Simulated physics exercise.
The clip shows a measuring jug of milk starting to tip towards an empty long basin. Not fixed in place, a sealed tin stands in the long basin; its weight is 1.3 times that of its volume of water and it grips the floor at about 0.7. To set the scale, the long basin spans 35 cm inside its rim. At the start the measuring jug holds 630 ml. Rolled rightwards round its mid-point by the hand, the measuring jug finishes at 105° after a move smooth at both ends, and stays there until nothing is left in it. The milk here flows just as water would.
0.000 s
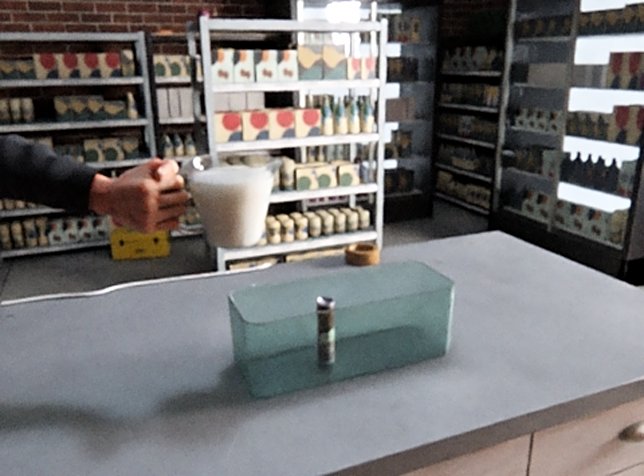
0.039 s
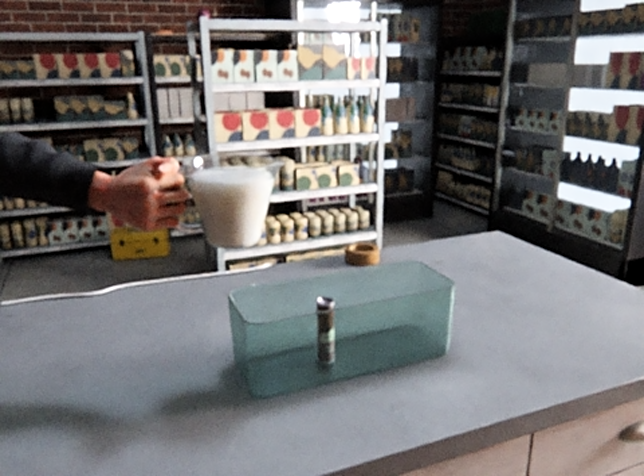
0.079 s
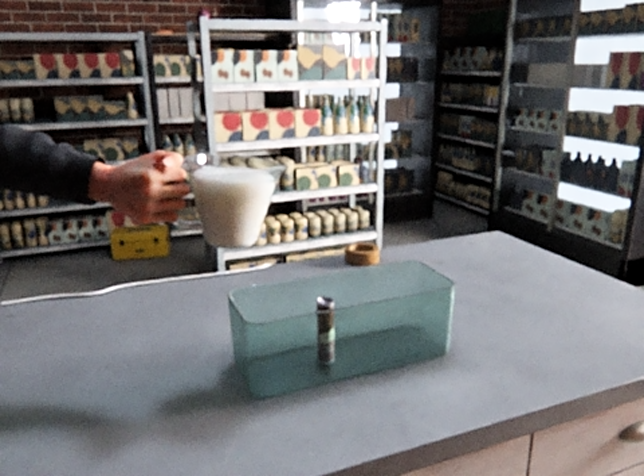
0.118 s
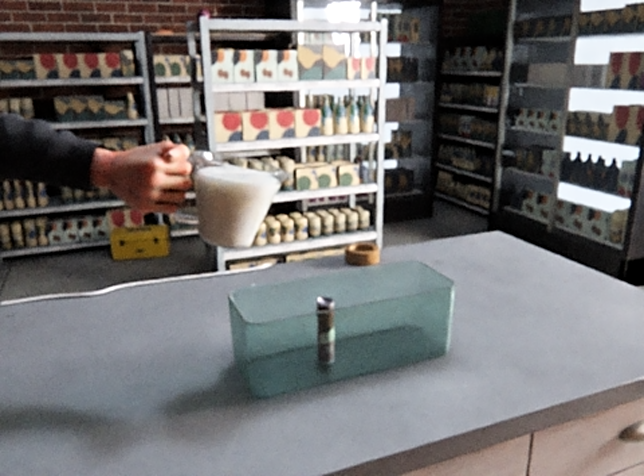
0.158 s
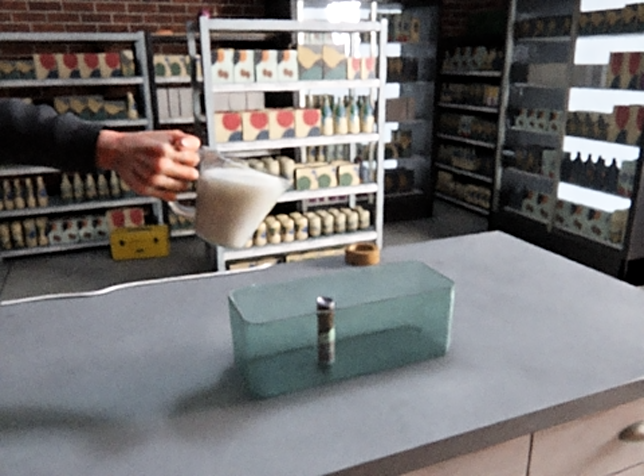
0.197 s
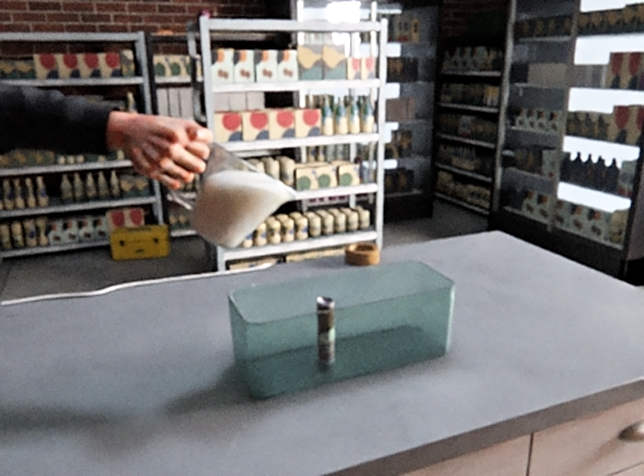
A hand in a dark sleeve, at the left, holds a clear jug of white milk and rotates it gradually rightwards, slowly at first and then more steeply, the milk shifting towards its right side. Below stands a translucent green basin with a small dark tin inside, on a grey counter. The fixed, slightly raised view shows a shop with stocked shelves, brick wall and yellow box behind.
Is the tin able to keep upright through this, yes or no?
No, it topples.
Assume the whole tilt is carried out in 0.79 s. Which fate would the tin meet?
In that case the tin overturns.
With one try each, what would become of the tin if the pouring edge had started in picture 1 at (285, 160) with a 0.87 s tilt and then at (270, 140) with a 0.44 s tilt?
In the first try it comes down; in the second it comes down.
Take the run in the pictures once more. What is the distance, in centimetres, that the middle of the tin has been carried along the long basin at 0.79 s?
The tin is about 7 cm from where it started.
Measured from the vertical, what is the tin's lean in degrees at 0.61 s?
Lean: Around 0° from upright.
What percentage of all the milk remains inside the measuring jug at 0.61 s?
About 4 per cent.
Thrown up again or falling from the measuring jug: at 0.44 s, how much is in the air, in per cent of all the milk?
I'd put it at about 36 percent.
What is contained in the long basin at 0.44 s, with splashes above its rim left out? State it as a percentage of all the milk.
Around 30 percent.
By 0.44 s the tilt is 102° and 33 per cent is still to pour; the tin stands where it began.
By 0.61 s the tilt is 105° and 4 per cent is still to pour; the tin stands 2 cm from where it began.
By 0.79 s the tilt is 105° and 0 per cent is still to pour; the tin lies on its side.
By 0.99 s the tilt is 105° and 0 per cent is still to pour; the tin lies on its side.
At rest the tin lies on its side.
